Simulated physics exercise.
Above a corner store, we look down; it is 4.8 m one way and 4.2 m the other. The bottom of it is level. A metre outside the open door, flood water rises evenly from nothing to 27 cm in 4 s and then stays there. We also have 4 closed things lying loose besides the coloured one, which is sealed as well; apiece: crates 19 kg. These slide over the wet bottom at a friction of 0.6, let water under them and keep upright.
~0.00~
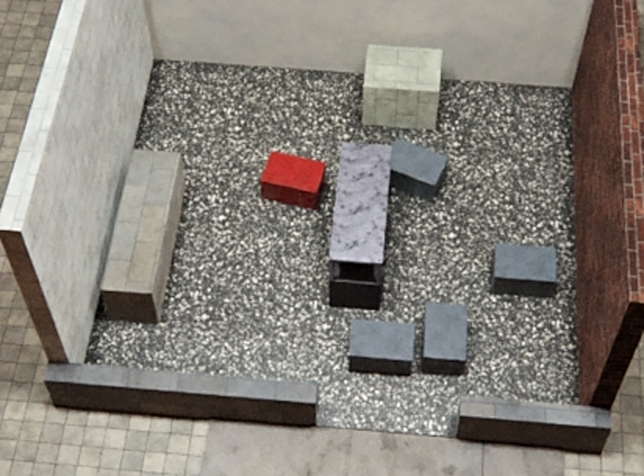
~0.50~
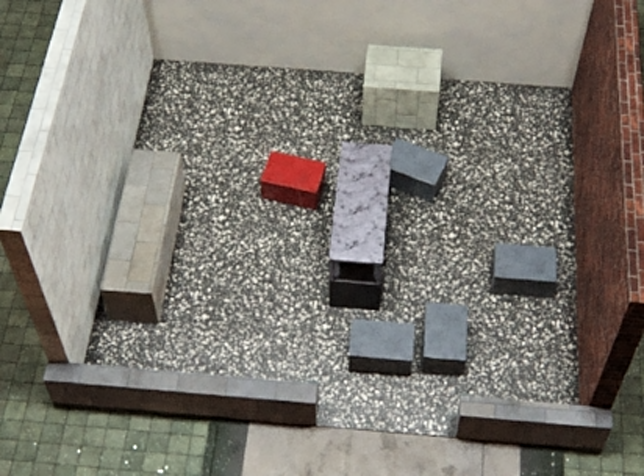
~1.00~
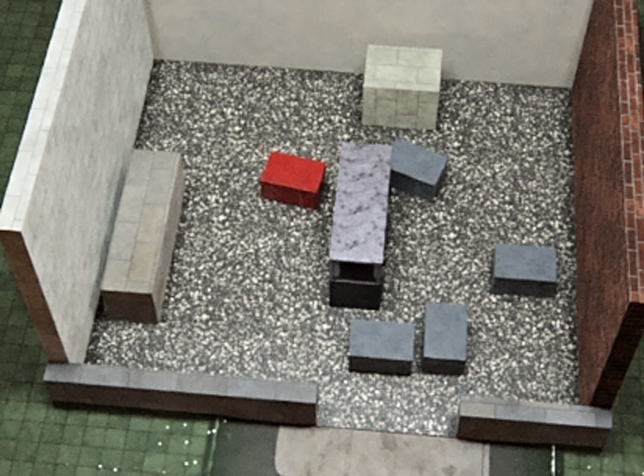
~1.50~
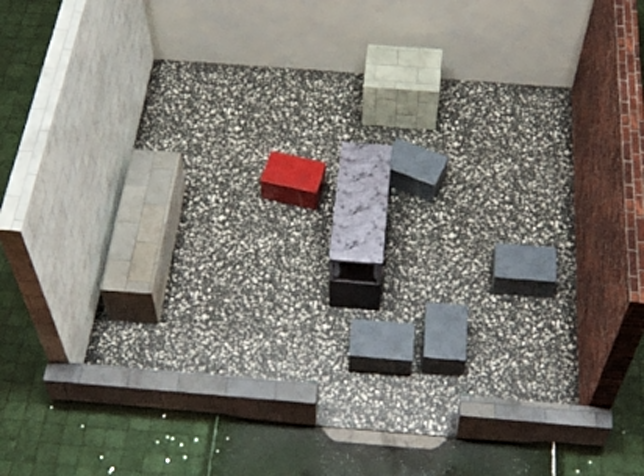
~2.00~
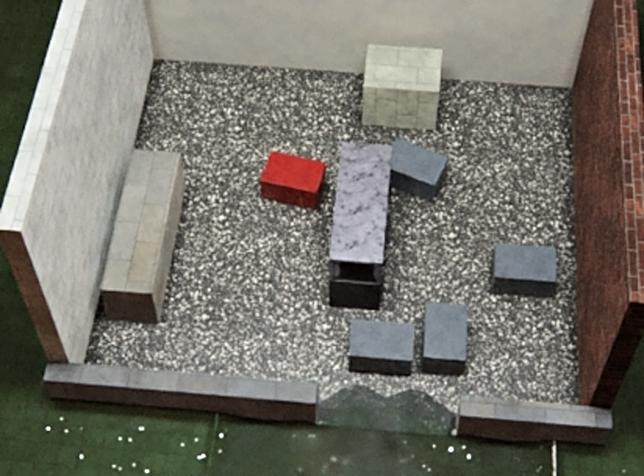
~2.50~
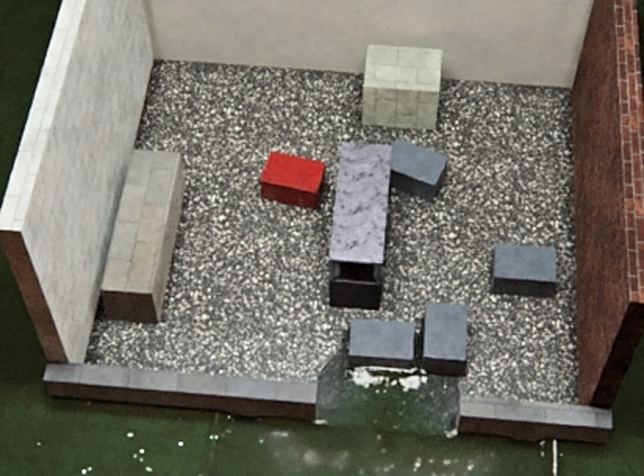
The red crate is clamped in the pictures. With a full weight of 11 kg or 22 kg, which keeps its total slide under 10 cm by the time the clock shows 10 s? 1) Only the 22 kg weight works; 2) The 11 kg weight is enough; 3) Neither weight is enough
Answer: 3.
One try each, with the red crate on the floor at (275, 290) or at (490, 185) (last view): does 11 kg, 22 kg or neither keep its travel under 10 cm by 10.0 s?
Taking them in turn, neither mass keeps it, and neither mass keeps it.
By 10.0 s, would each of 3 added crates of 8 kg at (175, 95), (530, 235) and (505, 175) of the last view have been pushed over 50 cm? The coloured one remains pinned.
Spot one stays inside, spot two crosses the limit, spot three crosses the limit.
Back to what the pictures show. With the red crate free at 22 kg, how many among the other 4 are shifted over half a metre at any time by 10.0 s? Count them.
The total is 4.
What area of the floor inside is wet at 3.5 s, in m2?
About 3.5 m2.
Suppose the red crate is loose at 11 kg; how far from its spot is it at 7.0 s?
About 0 cm.
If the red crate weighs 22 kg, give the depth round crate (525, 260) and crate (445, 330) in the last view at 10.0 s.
Roughly 20 and 18 cm.
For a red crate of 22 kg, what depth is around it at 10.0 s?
Close to 8 cm deep.
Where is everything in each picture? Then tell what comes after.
In the first frame, the red crate at (293, 172) rests on the ground; 0.0 m2 under water; 0 of 5 have shifted.
In the second frame, the red crate at (293, 172), on the bottom; 0.0 m2 under water; 0 of 5 have shifted.
In the third frame, the red crate at (293, 172), on the bottom; water covers 0.0 m2; 0 of 5 have shifted.
In the fourth frame, the red crate at (293, 172) rests on the ground; 0.0 m2 under water; 0 of 5 have shifted.
In the fifth frame, the red crate at (293, 172) rests on the ground; water covers 0.2 m2; 0 of 5 have shifted.
In the sixth frame, the red crate at (293, 172) rests on the ground; water covers 0.6 m2; 0 of 5 have shifted.
After 3.5 s the red crate would be 0 cm from its start with 11 kg and 0 cm from its start with 22 kg; 0 cm of water round it then.
After 4.5 s the red crate would be 0 cm from its start with 11 kg and 0 cm from its start with 22 kg; 0 cm of water round it then.
After 7.0 s the red crate would be 0 cm from its start with 11 kg and 0 cm from its start with 22 kg; 4 cm of water round it then.
After 10.0 s the red crate would be 57 cm from its start with 11 kg and 29 cm from its start with 22 kg; 8 cm of water round it then.
